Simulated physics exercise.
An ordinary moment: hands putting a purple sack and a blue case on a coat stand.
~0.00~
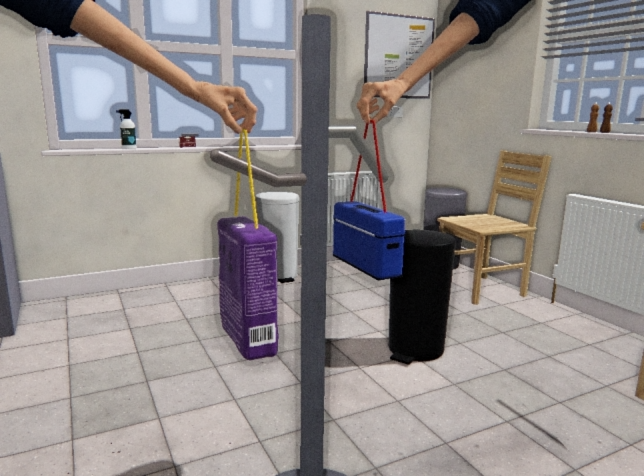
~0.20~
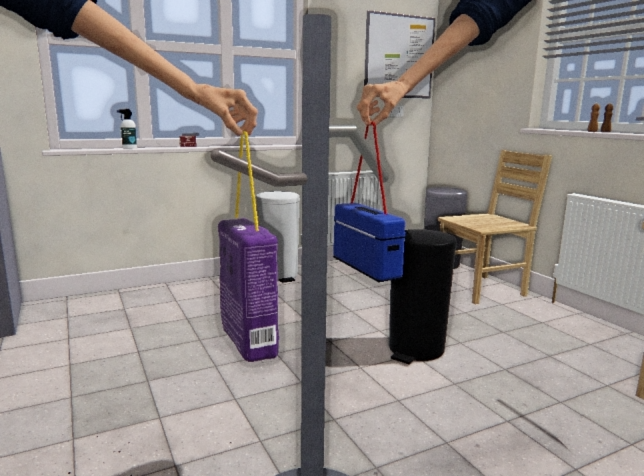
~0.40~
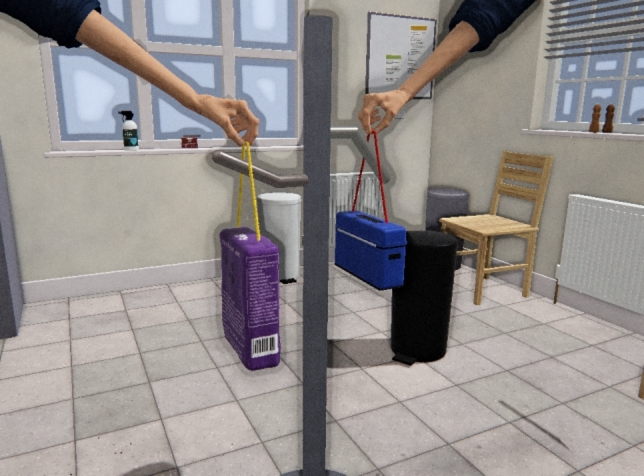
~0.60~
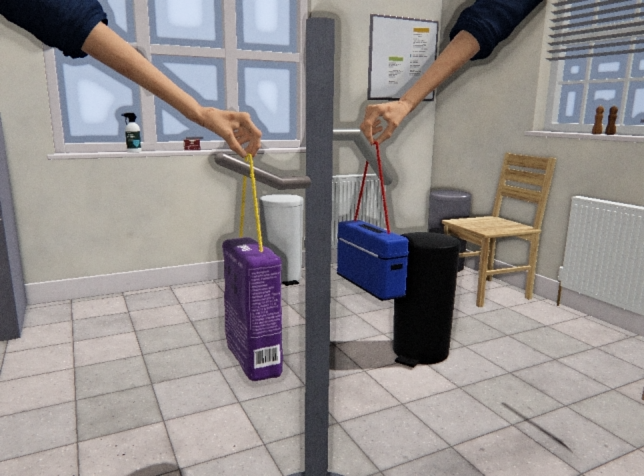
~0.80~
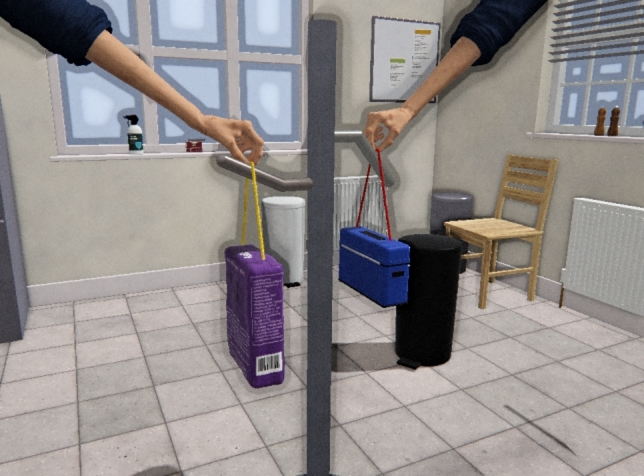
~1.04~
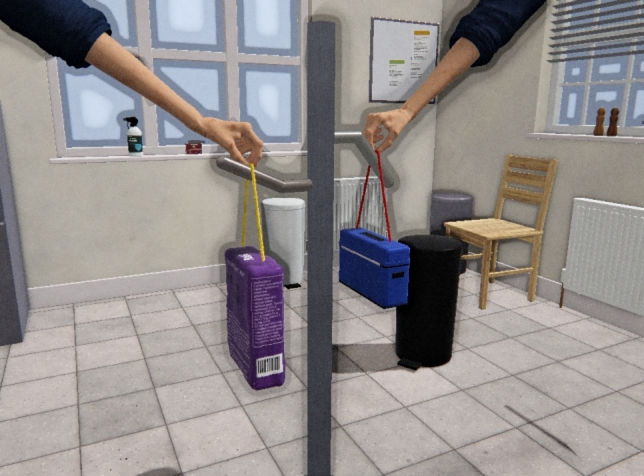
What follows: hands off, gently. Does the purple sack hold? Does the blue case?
The purple sack holds on; the blue case comes down.
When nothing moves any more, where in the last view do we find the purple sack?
At about (286, 325).
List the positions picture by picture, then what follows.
The first frame shows purple sack (247, 286); blue case (366, 238); left peg tip (217, 156); right peg tip (383, 177).
The second frame shows purple sack (248, 288); blue case (367, 239).
The third frame shows purple sack (249, 296); blue case (368, 247).
The fourth frame shows purple sack (252, 306); blue case (370, 257).
The fifth frame shows purple sack (254, 314); blue case (372, 264).
The sixth frame shows purple sack (254, 315); blue case (372, 265); left peg tip (223, 162), pointing up; right peg tip (388, 182), sloping steeply down.
By 1.32 s, purple sack on its peg near (266, 325); blue case falling near (369, 345).
By 1.60 s, purple sack on its peg near (302, 321); blue case on the floor.
By 2.08 s, purple sack on its peg near (294, 323); blue case on the floor.
When it is over, purple sack on its peg near (285, 325); blue case on the floor. The purple sack remains on its peg and the blue case slips off its peg.
